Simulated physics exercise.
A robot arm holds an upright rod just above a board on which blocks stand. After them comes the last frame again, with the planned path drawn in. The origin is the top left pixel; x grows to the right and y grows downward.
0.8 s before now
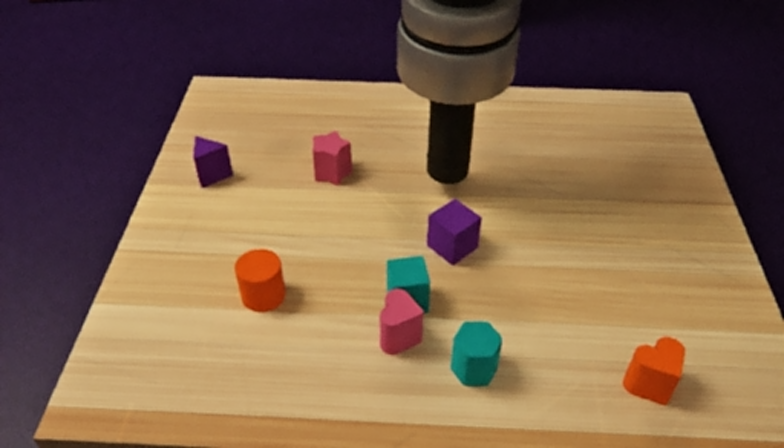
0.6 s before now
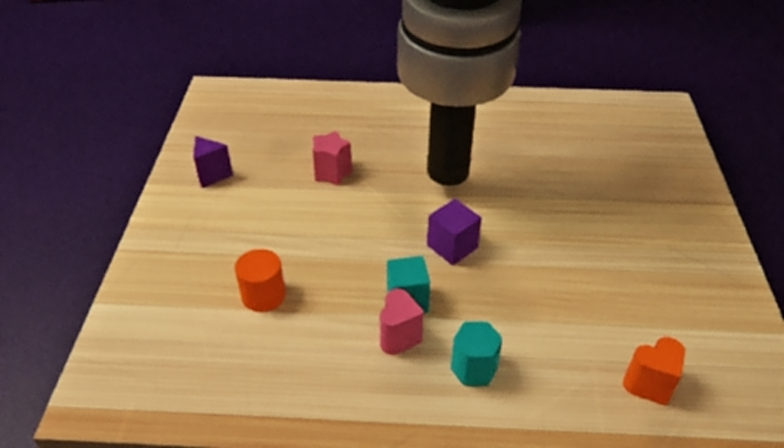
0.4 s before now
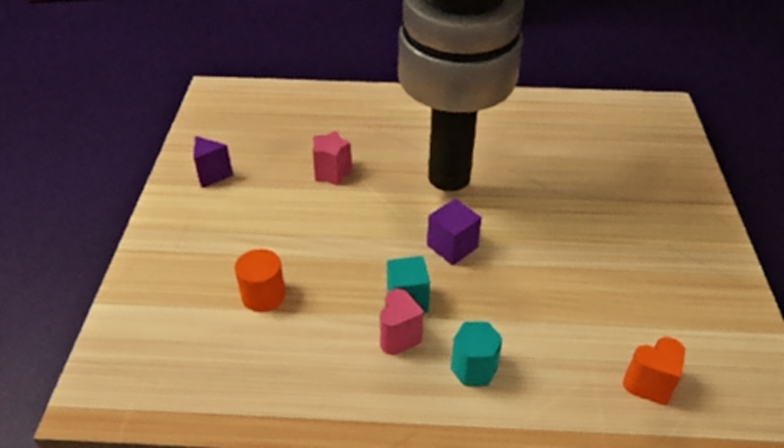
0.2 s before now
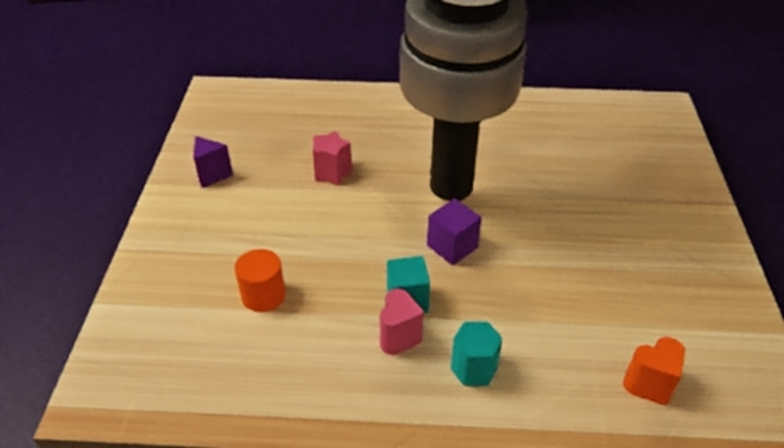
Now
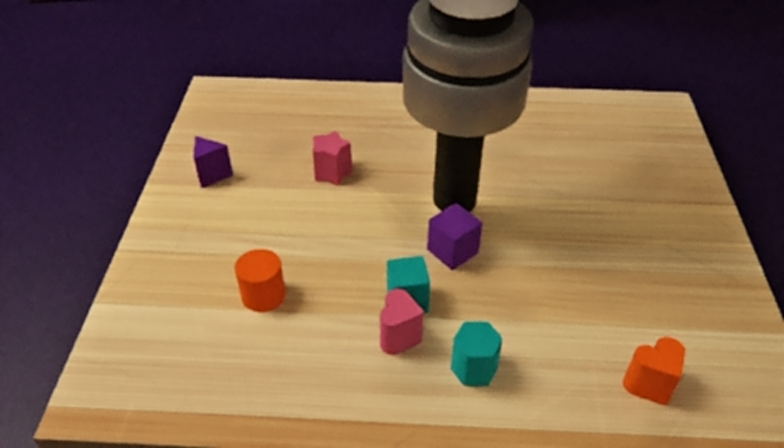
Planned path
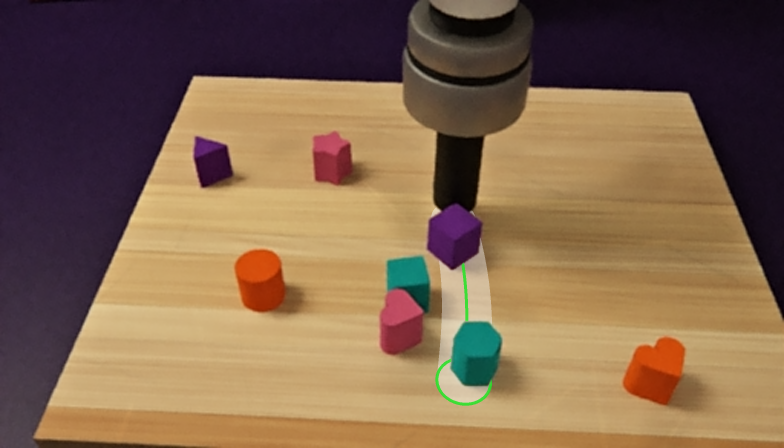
The video shows a robot arm holding an upright black rod over a wooden board of colored blocks; the rod moves slowly toward the viewer and nudges the purple cube slightly forward, while the other blocks stay still.
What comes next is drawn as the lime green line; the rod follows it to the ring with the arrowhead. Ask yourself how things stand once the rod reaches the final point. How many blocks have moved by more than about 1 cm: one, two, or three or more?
I'm going with three or more.
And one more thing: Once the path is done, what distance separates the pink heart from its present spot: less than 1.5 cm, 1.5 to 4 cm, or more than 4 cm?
It will move between 1.5 and 4 cm.
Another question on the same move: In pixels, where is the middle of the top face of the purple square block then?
It is at (417, 339).
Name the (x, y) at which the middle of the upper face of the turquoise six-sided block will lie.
The top centre is at (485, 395).
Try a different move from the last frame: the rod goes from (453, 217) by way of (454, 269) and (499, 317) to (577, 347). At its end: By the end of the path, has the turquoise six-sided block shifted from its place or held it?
By then it is displaced.
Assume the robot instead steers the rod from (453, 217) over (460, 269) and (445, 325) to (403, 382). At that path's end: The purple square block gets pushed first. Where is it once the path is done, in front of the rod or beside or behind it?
In front, I predict.
The drawn path runs from (453, 217) over (466, 291) to (464, 381).
What follows on the original path. One third of the way, rod (465, 249); purple square block (449, 269), turned 35° clockwise.
Two thirds of the way, rod (469, 304); pink heart (388, 312); turquoise square block (405, 273), turned 15° clockwise; purple square block (434, 313), turned 105° clockwise.
At the end, rod (466, 365); pink heart (379, 318), turned 40° clockwise; turquoise square block (405, 273), turned 15° clockwise; purple square block (417, 339), turned 140° clockwise; turquoise six-sided block (486, 394), turned 25° anticlockwise.
